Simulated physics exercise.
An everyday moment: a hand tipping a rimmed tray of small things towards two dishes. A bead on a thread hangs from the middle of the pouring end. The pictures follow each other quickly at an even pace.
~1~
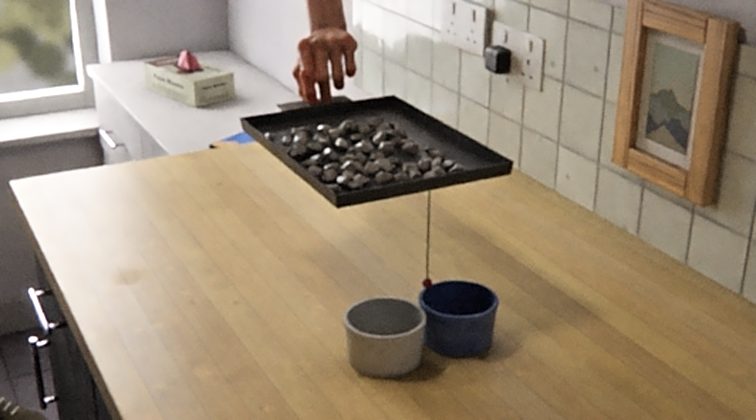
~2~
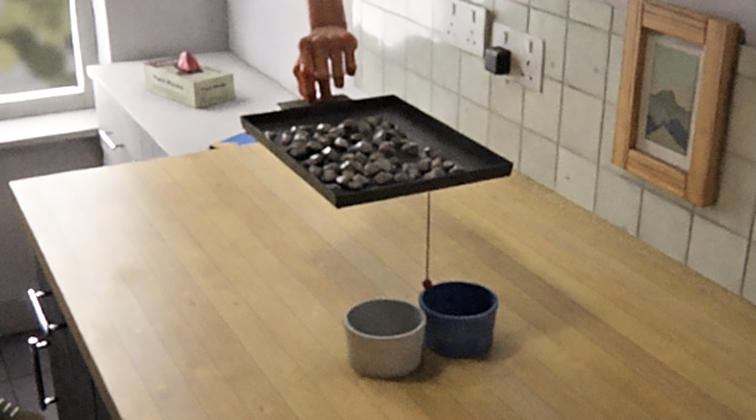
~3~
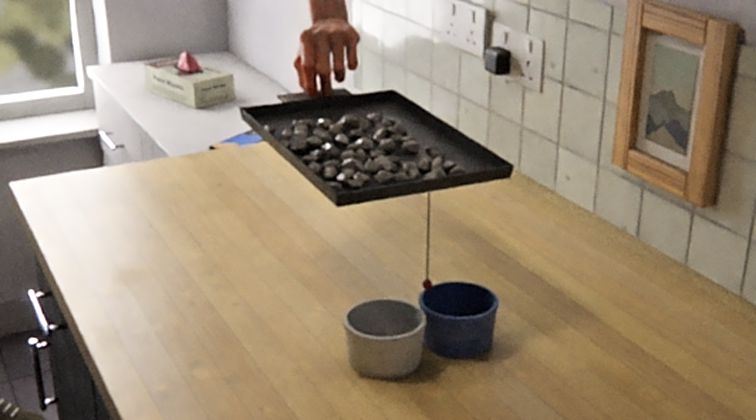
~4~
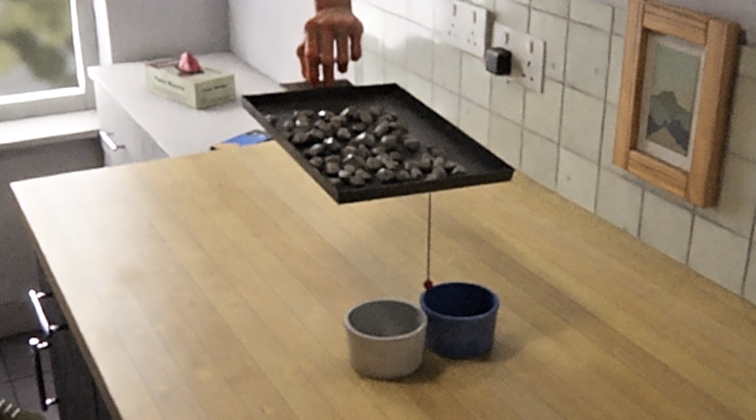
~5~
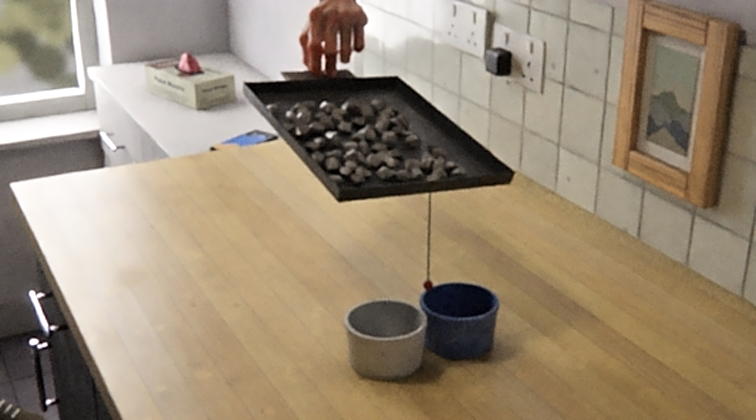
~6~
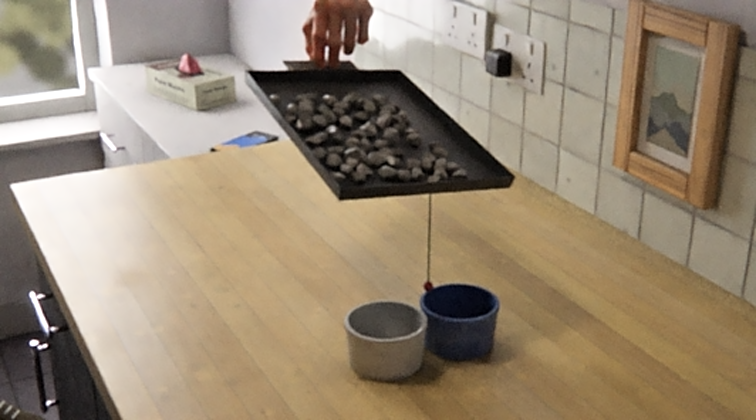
Hand gradually raising the far end of a black tray of dark gravel above grey and blue dishes on a wooden counter.
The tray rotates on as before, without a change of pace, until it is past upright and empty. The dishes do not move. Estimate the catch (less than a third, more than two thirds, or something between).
In the dishes lies less than a third of it.
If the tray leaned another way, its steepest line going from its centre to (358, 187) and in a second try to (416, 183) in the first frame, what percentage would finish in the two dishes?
About 40 and 30 per cent.
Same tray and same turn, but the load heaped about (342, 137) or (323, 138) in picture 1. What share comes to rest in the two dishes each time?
In turn 20 and 20 in a hundred.
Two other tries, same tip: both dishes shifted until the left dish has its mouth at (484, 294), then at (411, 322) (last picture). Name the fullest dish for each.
In turn: Left; the right-hand dish.
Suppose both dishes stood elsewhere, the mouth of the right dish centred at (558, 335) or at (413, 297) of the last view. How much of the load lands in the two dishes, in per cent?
Roughly 0 per cent, and 0 per cent.
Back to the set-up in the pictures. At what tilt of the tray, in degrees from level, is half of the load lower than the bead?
Roughly 95°.
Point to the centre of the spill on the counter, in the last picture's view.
Close to (534, 323).
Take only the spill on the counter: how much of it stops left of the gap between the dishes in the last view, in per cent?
Some 0 per cent.
Soon after the last picture, tray tipped steeply; nearly all on the tray; a stray few in the right dish; a stray few in the air.
A little later, tray tipped right over; a small part on the tray; a small part in the right dish; about two thirds outside both; a small part in the air.
Later still, tray tipped past a quarter turn; about a quarter in the right dish; most outside both.
At rest, tray tipped past a quarter turn; none in the left dish; about a quarter in the right dish; most outside both.
